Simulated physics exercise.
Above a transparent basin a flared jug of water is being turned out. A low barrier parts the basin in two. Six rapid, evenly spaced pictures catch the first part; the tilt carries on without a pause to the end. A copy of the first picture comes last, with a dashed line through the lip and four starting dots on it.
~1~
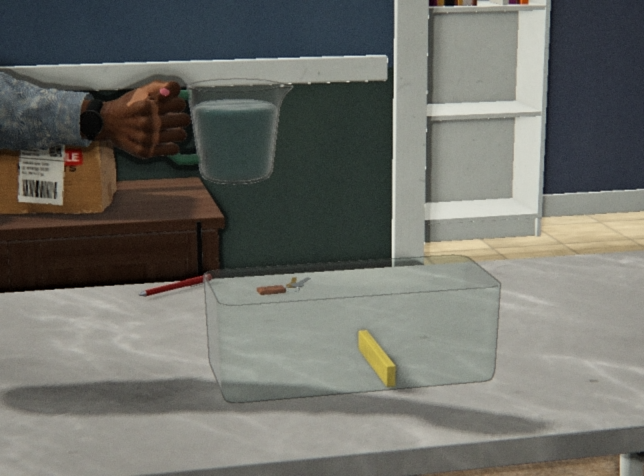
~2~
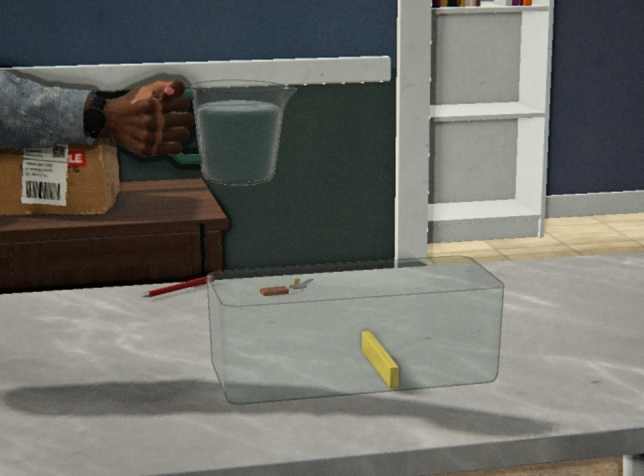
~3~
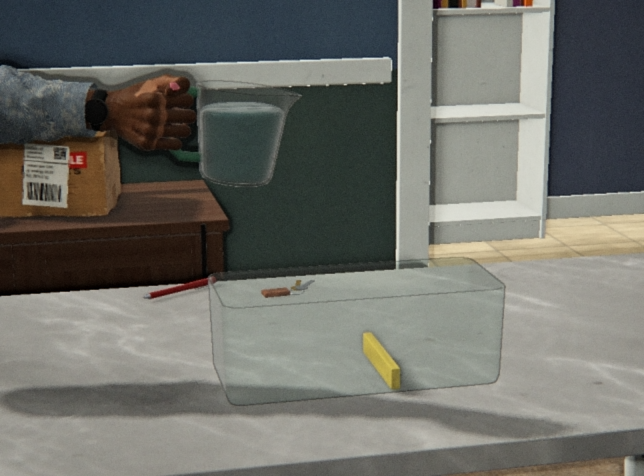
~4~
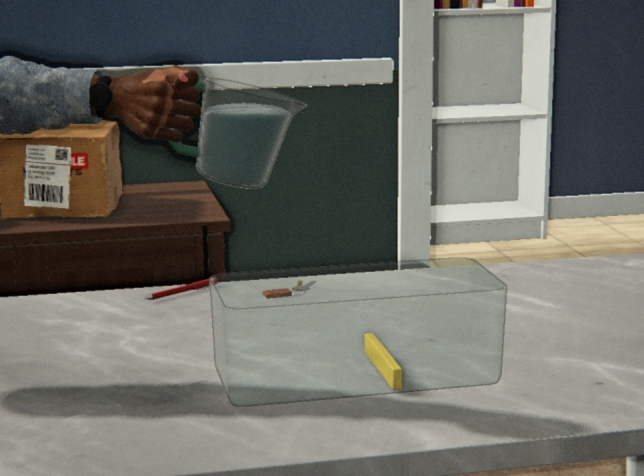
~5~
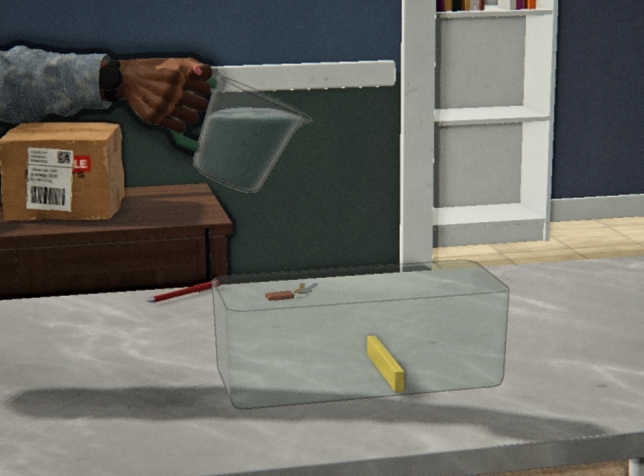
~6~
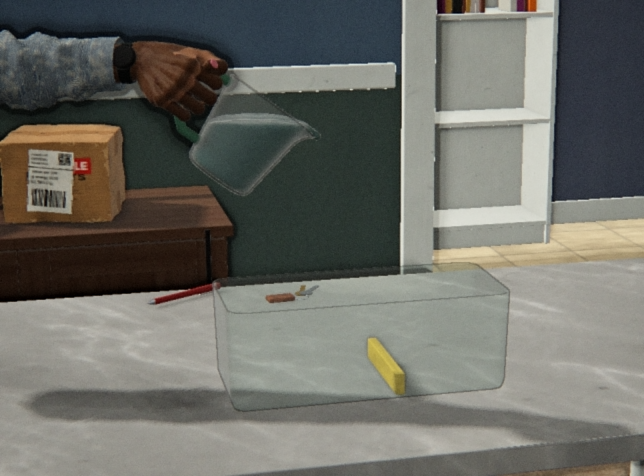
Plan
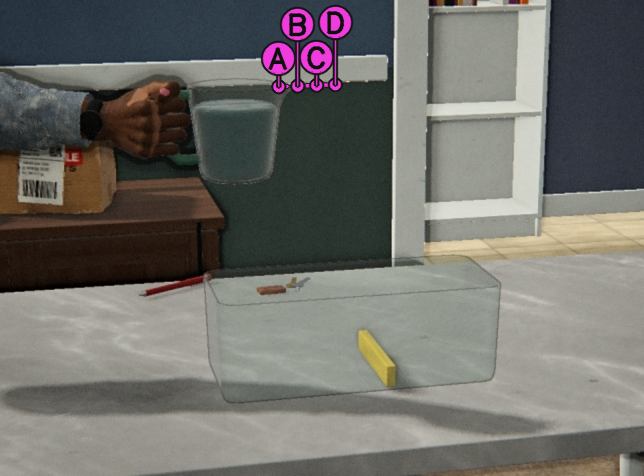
In the video, a hand holds a clear jug of water upright above a transparent basin with a low yellow barrier on a gray table, then gradually tilts it to the right until the water reaches the lip.
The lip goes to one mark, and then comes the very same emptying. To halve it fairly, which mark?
C.
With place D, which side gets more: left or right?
The right side.
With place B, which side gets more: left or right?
The left one.
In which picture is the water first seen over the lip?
In picture 6.
On the marked copy, A at (278, 86); B at (297, 86); C at (316, 85); D at (335, 84).
Choosing A, about 82 % ends left of the wall and 14 % right of it; 5 % is lost outside.
Choosing B, about 78 % ends left of the wall and 17 % right of it; 5 % is lost outside.
Choosing C, about 49 % ends left of the wall and 49 % right of it.
Choosing D, about 31 % ends left of the wall and 67 % right of it.
